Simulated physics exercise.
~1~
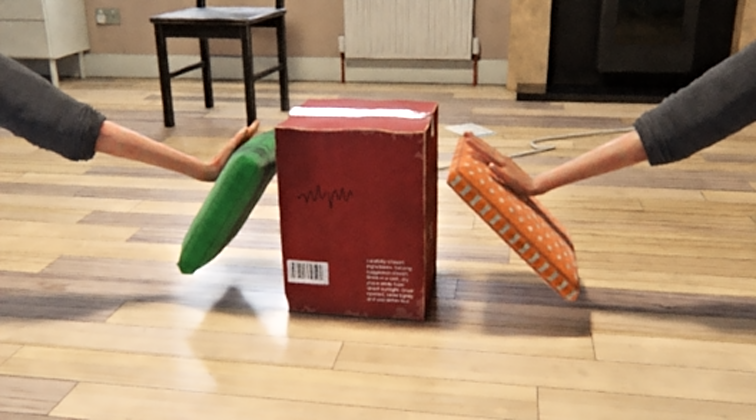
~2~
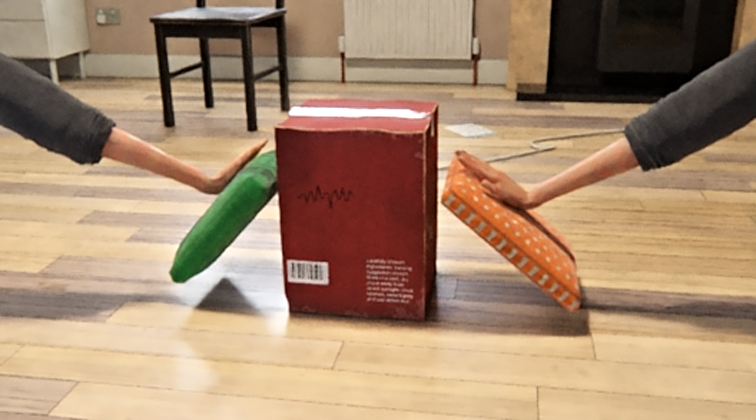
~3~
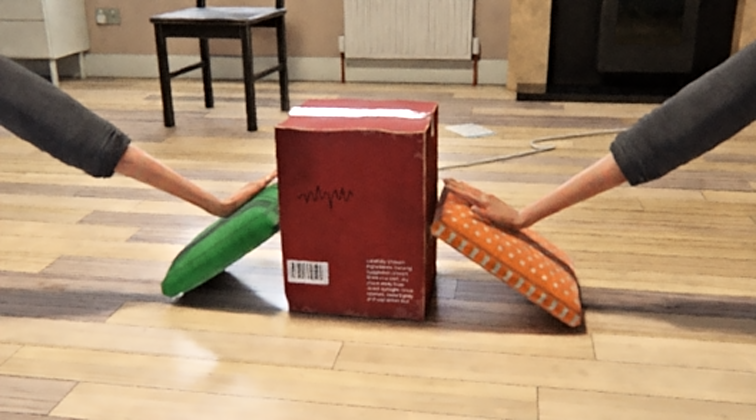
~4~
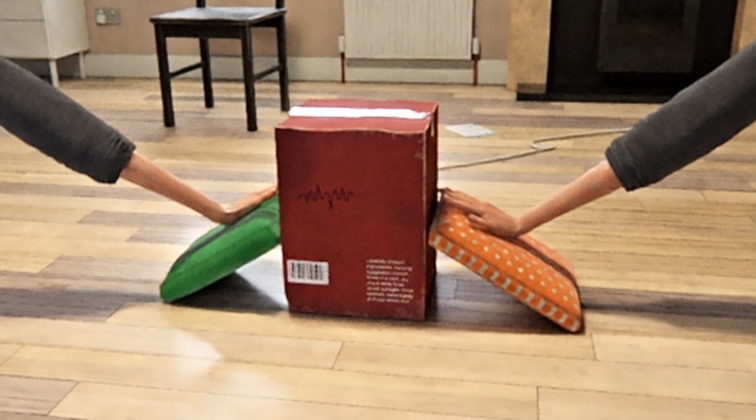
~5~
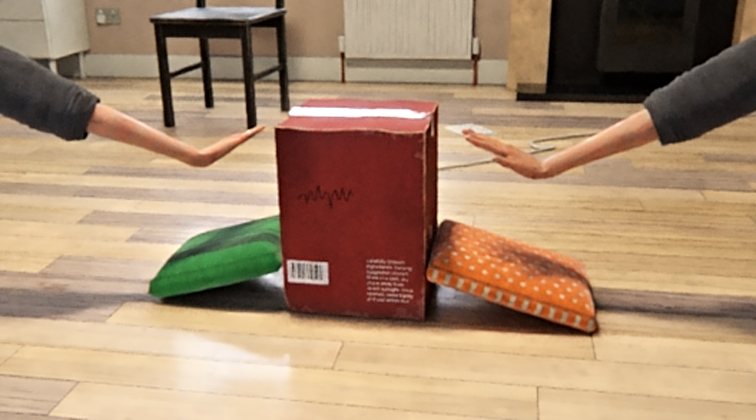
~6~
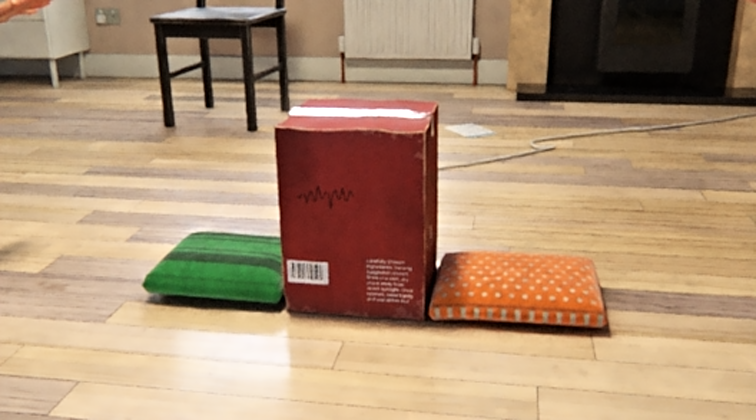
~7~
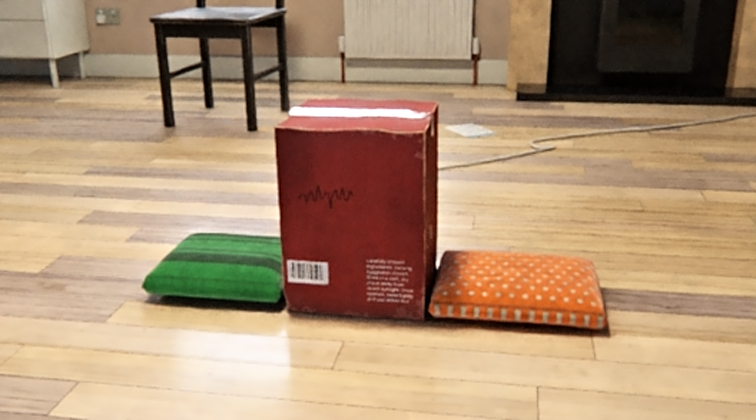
A green cushion and an orange pillow, released by hands, slide flat beside a red box.
